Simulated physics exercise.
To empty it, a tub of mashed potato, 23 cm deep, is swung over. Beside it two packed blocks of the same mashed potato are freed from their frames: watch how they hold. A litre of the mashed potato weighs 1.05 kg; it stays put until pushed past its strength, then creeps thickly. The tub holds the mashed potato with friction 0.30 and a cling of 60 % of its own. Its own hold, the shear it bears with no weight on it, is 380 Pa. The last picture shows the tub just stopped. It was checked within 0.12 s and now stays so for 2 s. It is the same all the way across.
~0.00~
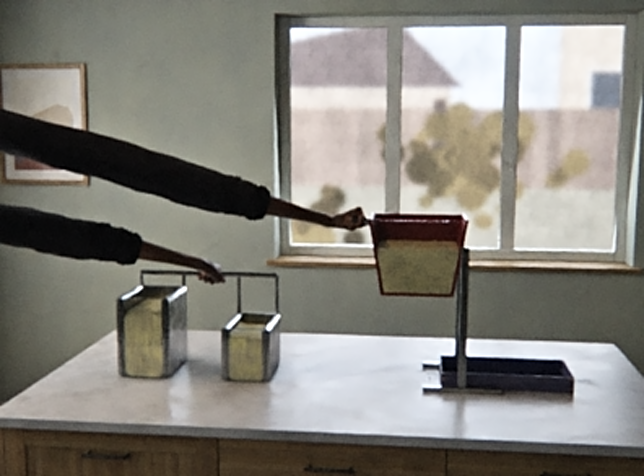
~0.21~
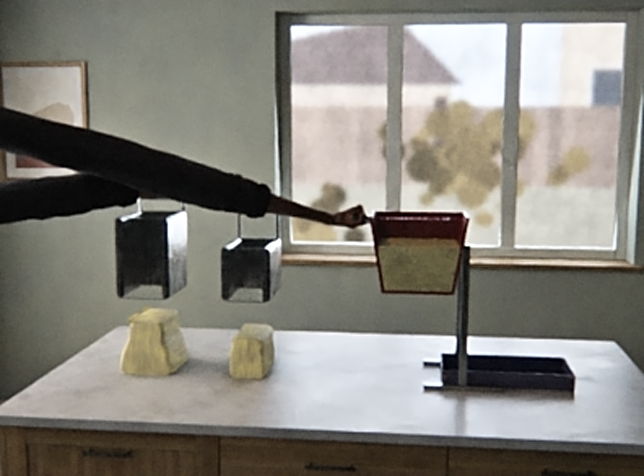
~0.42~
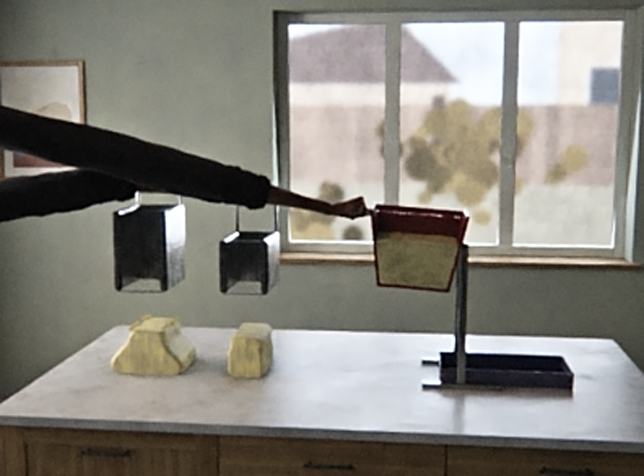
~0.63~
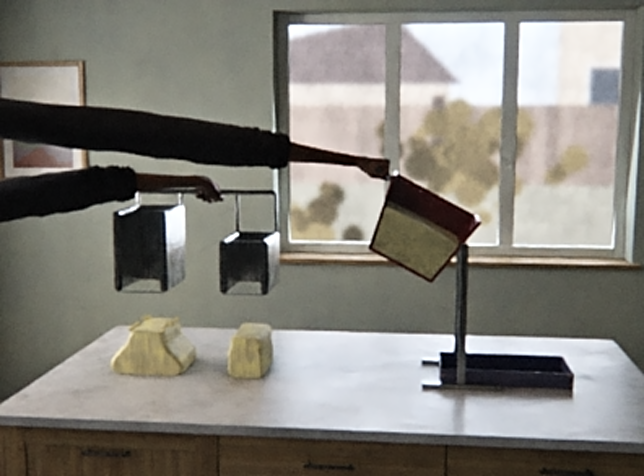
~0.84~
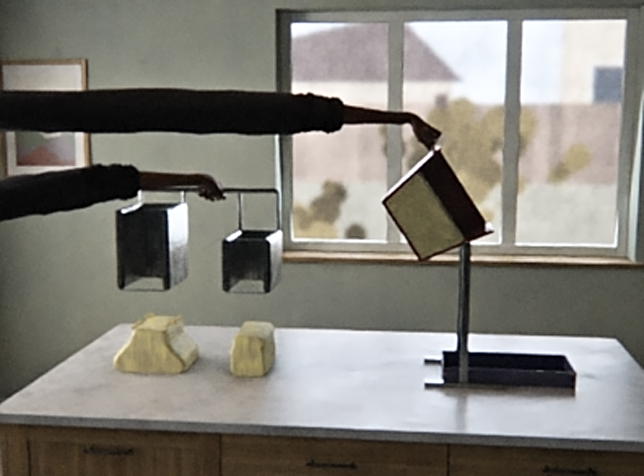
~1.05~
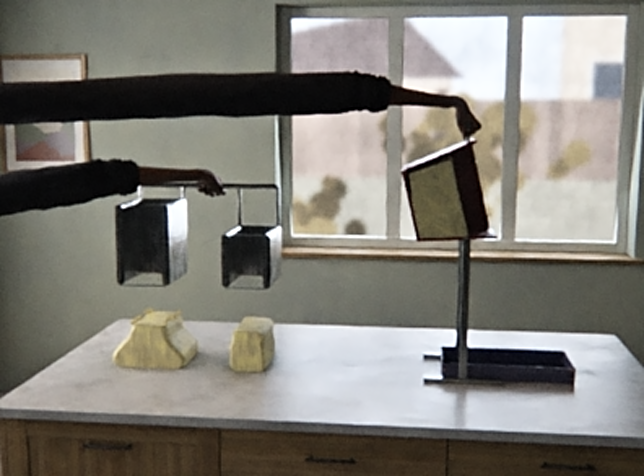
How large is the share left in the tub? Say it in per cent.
Expect roughly 99 %.
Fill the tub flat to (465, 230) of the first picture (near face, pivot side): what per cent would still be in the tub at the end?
Then about 60 %.
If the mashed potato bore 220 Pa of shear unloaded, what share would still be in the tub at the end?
Then about 65 %.
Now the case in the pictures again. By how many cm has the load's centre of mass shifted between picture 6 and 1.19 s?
Some 3 cm.
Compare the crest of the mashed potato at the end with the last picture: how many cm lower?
Some 7 cm.
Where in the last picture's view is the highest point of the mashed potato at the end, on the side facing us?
Around (473, 185).
After 1.19 s, the tub is at 77 degrees and holds 100 %.
After 1.36 s, the tub is at 77 degrees and holds 100 %.
After 1.53 s, the tub is at 77 degrees and holds 99 %.
After 1.70 s, the tub is at 77 degrees and holds 99 %.
After 3.05 s, the tub is at 77 degrees and holds 99 %.
